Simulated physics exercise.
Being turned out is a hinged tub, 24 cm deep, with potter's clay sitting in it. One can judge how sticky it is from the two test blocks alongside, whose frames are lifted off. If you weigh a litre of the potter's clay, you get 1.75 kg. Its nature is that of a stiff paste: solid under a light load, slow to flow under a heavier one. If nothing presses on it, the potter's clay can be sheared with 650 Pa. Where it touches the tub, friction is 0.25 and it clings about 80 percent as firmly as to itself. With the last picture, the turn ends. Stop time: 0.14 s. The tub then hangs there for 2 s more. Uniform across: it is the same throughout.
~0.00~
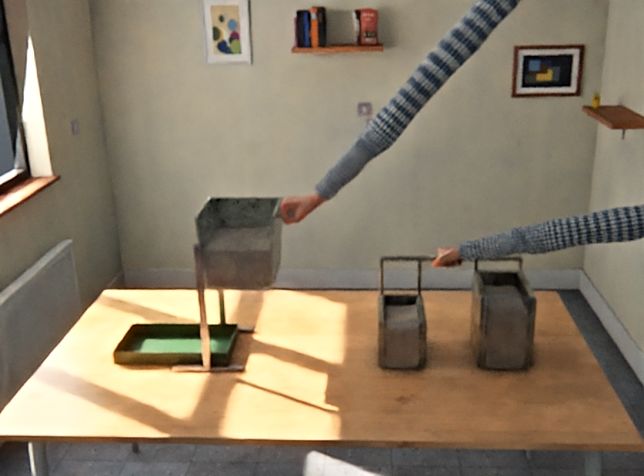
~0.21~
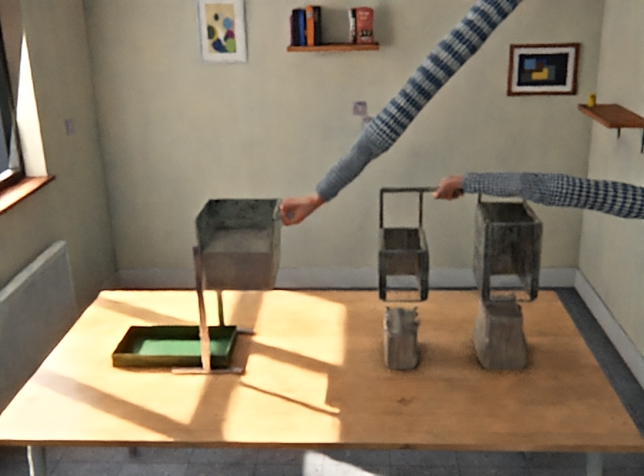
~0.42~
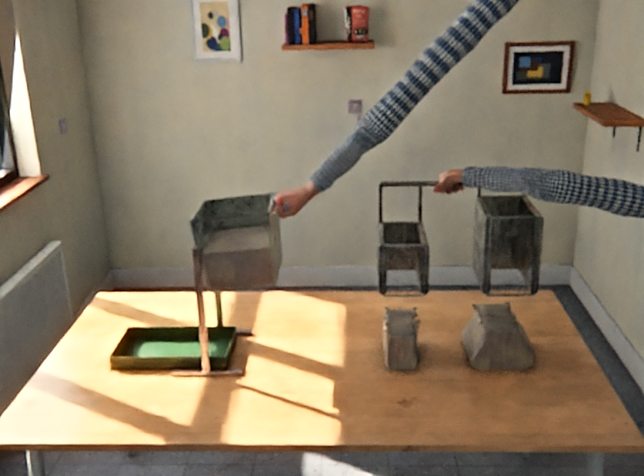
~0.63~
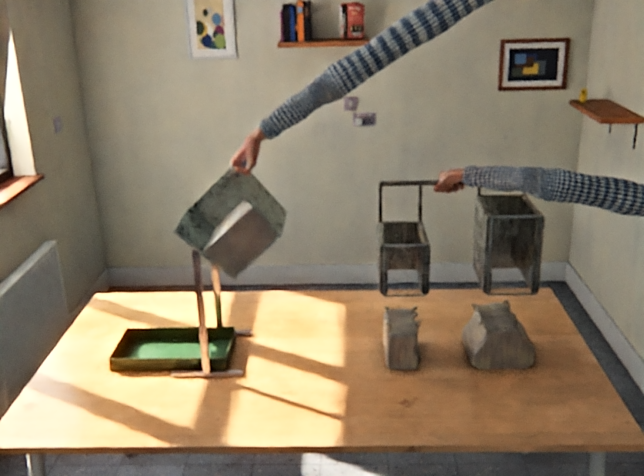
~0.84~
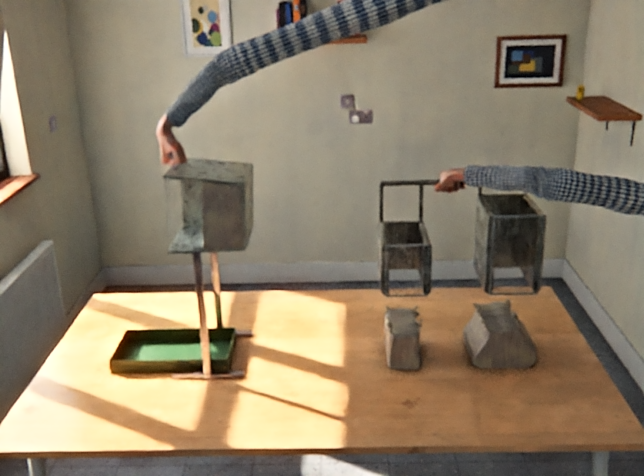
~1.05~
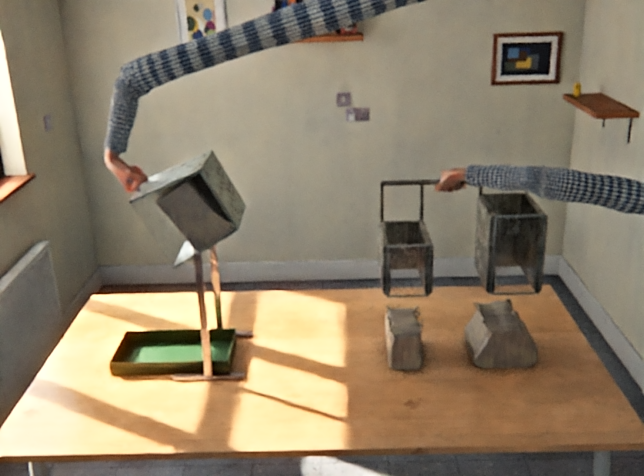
A hand lifts casings off two grey blocks, the right one slumps, another tips a tub.
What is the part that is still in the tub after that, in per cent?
About 8 %.
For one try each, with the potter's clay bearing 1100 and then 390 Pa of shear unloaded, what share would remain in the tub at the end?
In that order: 12 %, 4 %.
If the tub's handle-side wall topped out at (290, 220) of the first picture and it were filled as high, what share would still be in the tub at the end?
I'd say around 8 percent would remain in the tub at the end.
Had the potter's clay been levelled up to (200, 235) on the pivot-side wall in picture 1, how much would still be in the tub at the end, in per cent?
7 %.
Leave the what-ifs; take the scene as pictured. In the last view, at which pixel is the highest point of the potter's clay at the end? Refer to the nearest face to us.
The highest point is near (229, 223) in the last picture.
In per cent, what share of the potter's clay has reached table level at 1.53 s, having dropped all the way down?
65 %.
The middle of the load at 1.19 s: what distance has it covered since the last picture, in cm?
Around 11 cm.
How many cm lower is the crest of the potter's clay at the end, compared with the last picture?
The top ends up some 14 cm below its level in the last picture.
After 1.19 s, the tub is at 117 degrees and holds 77 %.
After 1.36 s, the tub is at 117 degrees and holds 31 %.
After 1.53 s, the tub is at 117 degrees and holds 8 %.
After 1.70 s, the tub is at 117 degrees and holds 8 %.
After 3.05 s, the tub is at 117 degrees and holds 8 %.
